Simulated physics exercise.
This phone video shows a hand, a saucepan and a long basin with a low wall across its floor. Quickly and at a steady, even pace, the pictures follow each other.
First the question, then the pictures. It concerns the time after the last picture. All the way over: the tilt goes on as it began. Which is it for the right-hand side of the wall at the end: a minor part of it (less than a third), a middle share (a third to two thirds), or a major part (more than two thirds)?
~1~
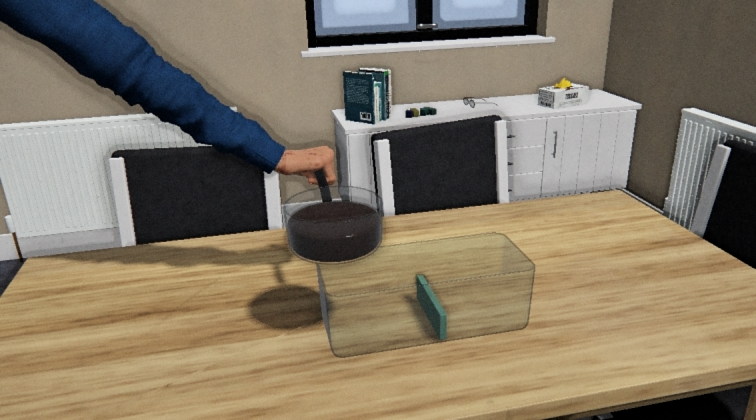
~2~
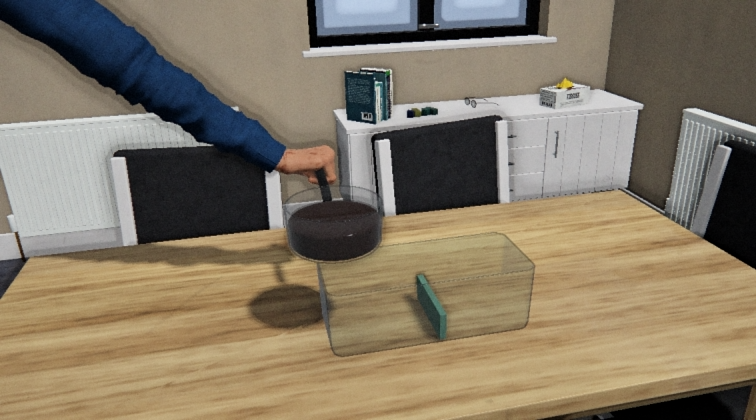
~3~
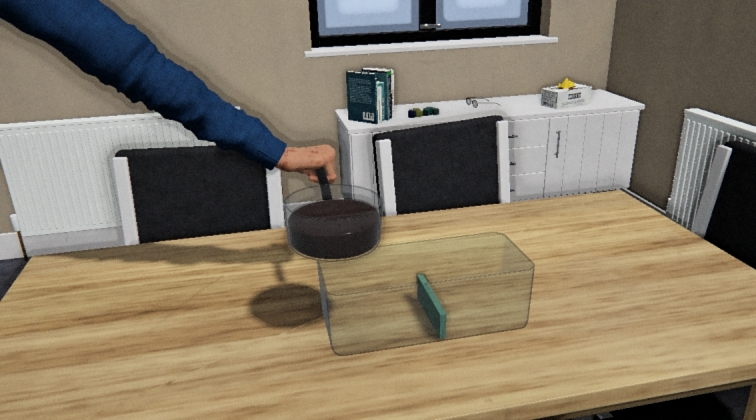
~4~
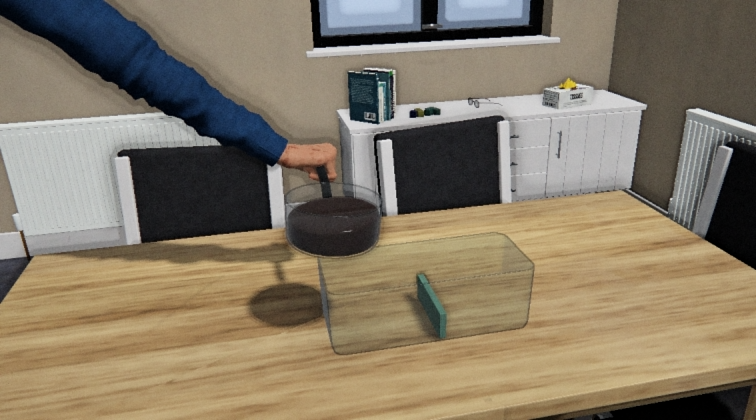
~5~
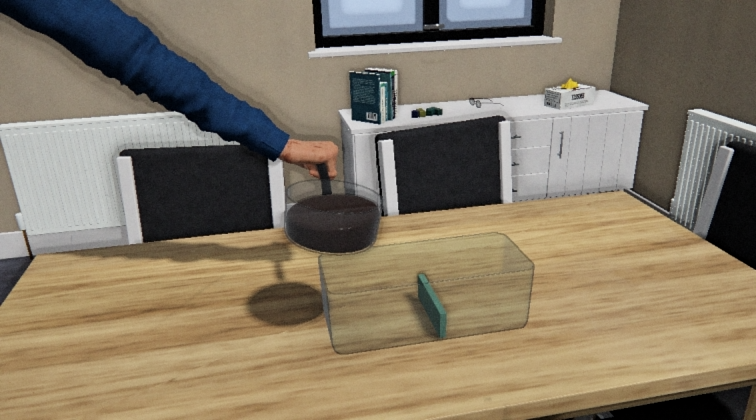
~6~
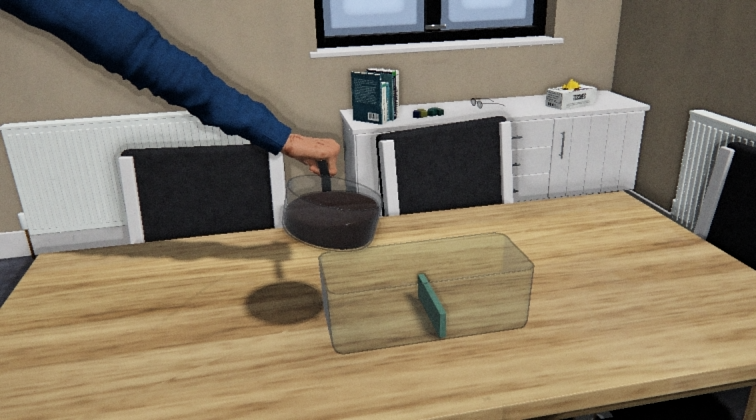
The share right of the wall is the top band, beyond two thirds.
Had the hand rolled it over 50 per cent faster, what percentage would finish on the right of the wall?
Near 70 in a hundred.
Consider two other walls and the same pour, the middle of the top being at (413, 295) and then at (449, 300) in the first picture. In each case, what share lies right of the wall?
Note: Roughly 95 % in case one, 40 % in case two.
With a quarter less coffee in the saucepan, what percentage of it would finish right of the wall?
Estimate: Around 80 per cent.
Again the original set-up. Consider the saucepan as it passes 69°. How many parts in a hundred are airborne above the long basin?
Something like 35 per cent of it.
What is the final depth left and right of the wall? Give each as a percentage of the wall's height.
Left 10 per cent, right 60.
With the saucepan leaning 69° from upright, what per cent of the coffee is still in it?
Roughly 60 percent remains at that point.
A moment on, the saucepan is tipped part way and 59 per cent is still to pour, 5 is left of the wall and 0 right of it.
Next, the saucepan is tipped right over and 9 per cent is still to pour, 9 is left of the wall and 65 right of it.
Then the saucepan is tipped right over and 0 per cent is still to pour, 14 is left of the wall and 85 right of it.
Later the saucepan is tipped right over and 0 per cent is still to pour, 14 is left of the wall and 85 right of it.
Finally, 14 per cent lies left of the wall, 85 right of it and 1 outside.
